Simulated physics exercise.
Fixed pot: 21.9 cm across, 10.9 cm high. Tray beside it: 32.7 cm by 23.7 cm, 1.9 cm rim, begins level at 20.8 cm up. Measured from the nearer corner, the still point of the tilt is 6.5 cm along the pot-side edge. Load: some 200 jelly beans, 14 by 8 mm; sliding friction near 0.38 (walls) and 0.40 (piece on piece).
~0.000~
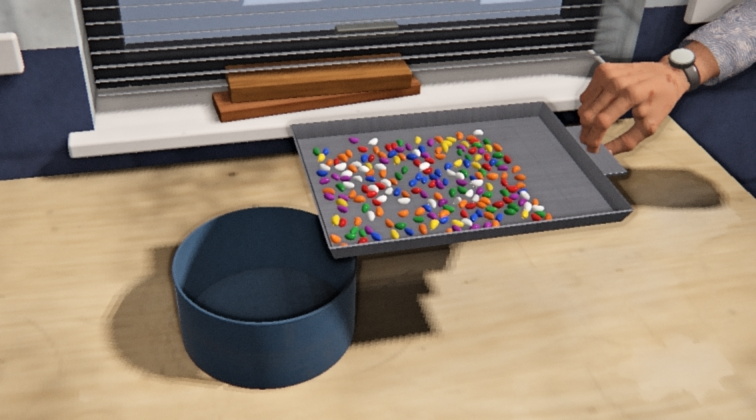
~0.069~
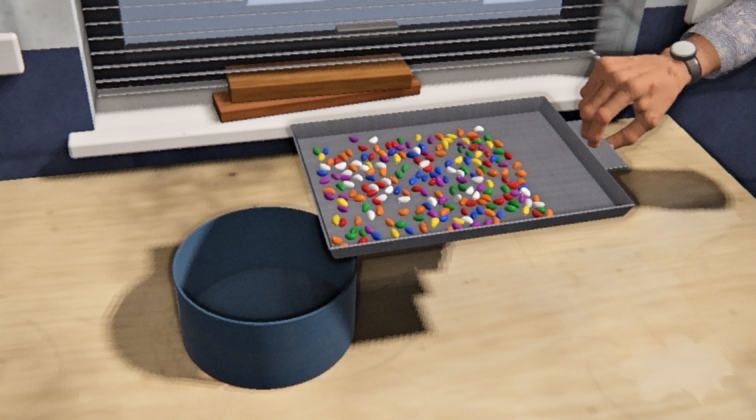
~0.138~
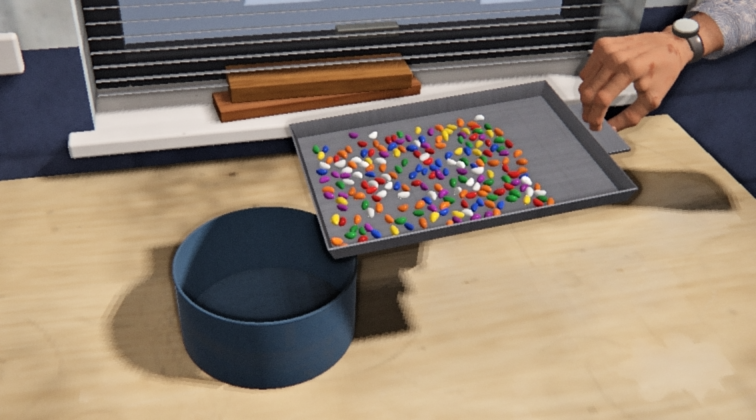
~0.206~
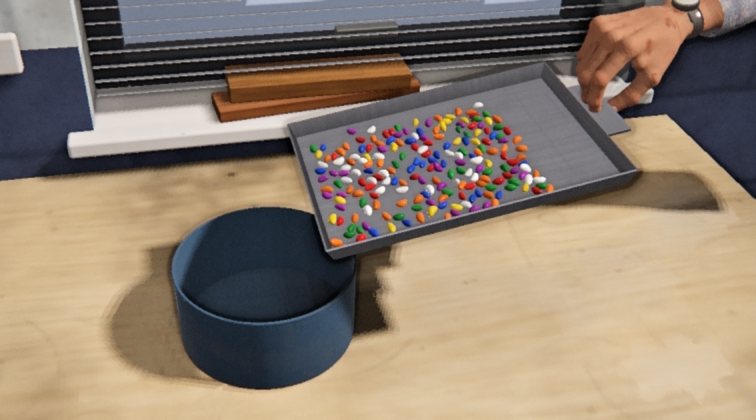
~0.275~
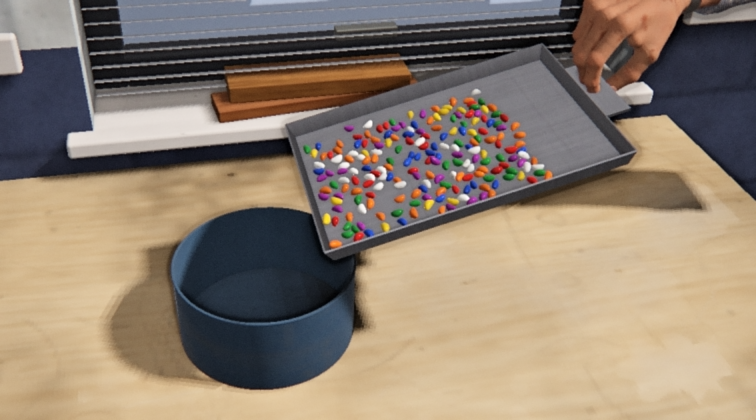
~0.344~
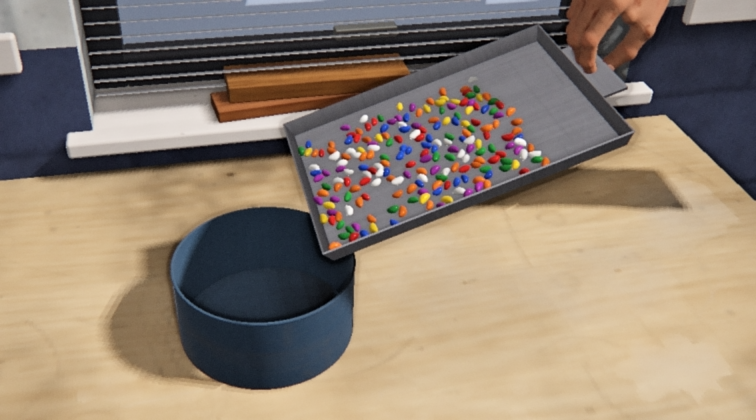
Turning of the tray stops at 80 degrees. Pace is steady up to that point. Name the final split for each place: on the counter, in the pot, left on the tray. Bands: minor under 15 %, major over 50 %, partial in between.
Outcome: Counter: A middling fraction; pot: The dominant fraction; tray: A small fraction.
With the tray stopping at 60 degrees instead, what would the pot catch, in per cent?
In that case some 15 per cent.
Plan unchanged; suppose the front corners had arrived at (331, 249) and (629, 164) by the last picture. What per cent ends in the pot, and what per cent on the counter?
Pot 45, counter 55.
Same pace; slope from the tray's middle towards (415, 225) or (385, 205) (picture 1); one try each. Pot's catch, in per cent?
That would be close to 5 per cent and then close to 30 per cent.
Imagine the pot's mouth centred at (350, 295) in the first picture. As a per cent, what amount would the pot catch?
I'd put it at around 60 per cent.
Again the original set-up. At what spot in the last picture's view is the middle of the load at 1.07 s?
I'd put it close to (310, 203).
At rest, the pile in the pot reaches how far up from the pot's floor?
Roughly 1.0 centimetres.
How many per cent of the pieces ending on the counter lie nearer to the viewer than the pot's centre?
Estimate: Close to 100 per cent of the pieces.
After 0.78 s, tilt 48 degrees; the tray holds 100 %, the pot 0 %.
After 1.07 s, tilt 68 degrees; the tray holds 75 %, the pot 5 %.
After 1.47 s, tilt 80 degrees; the tray holds 20 %, the pot 40 %.
By 3.1 s all is still; counter 30 %, pot 65 %, tray 5 %.
